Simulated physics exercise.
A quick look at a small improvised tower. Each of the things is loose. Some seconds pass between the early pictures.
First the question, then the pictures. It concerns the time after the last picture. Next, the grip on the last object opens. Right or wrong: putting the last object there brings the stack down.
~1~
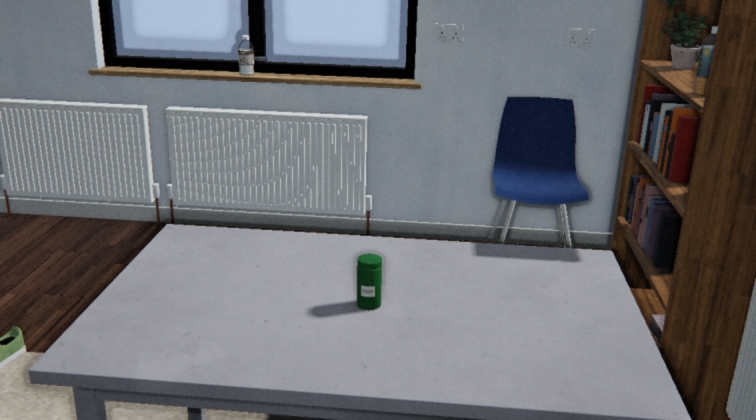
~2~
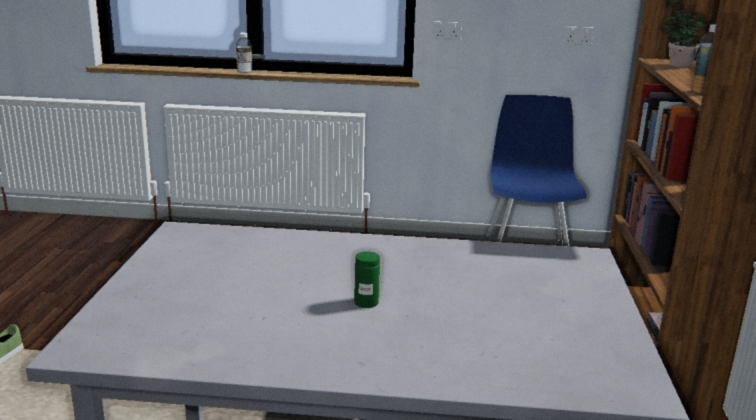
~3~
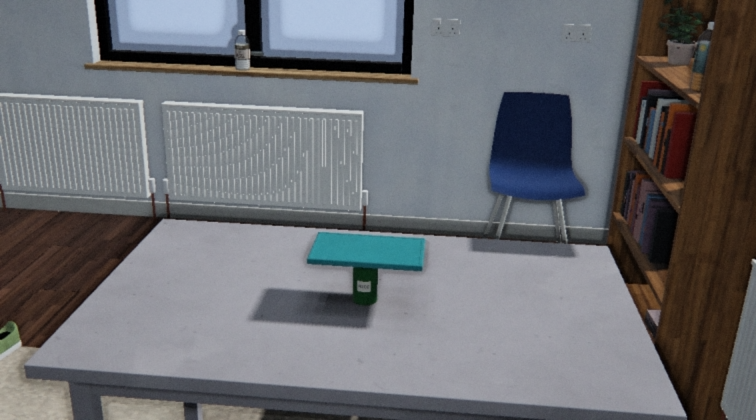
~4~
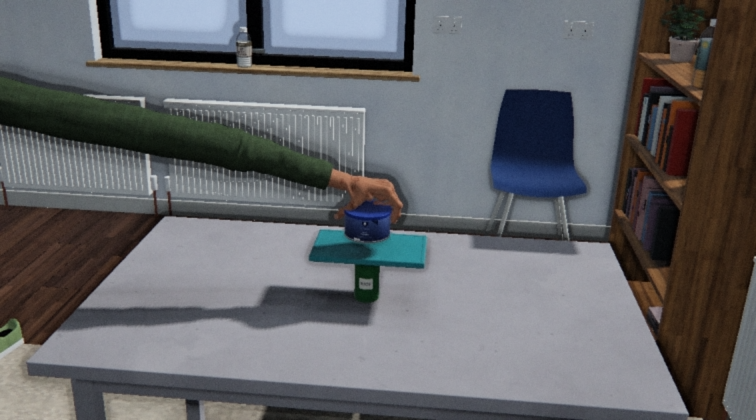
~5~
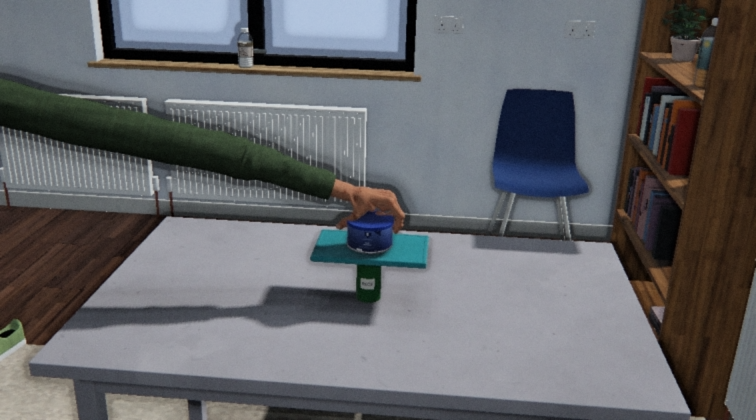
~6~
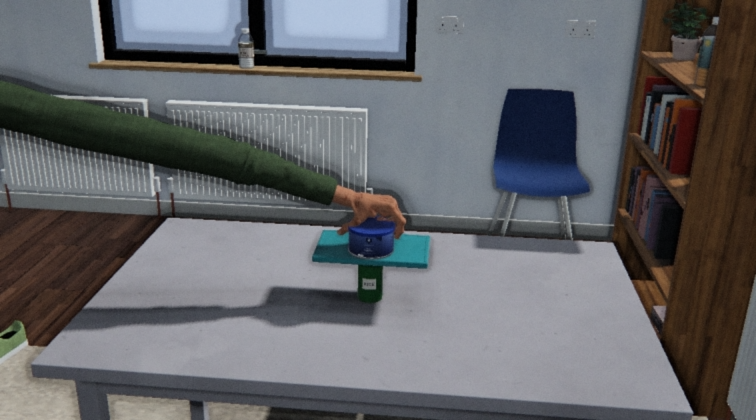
Wrong, the stack stays up.
Then, 0.20 s after the last picture, nothing has stirred.
Then, 0.40 s after the last picture, blue tub resting near (371, 238).
At rest, all 3 in place. Seen from the same camera at the end, blue tub near (371, 238). The stack holds.
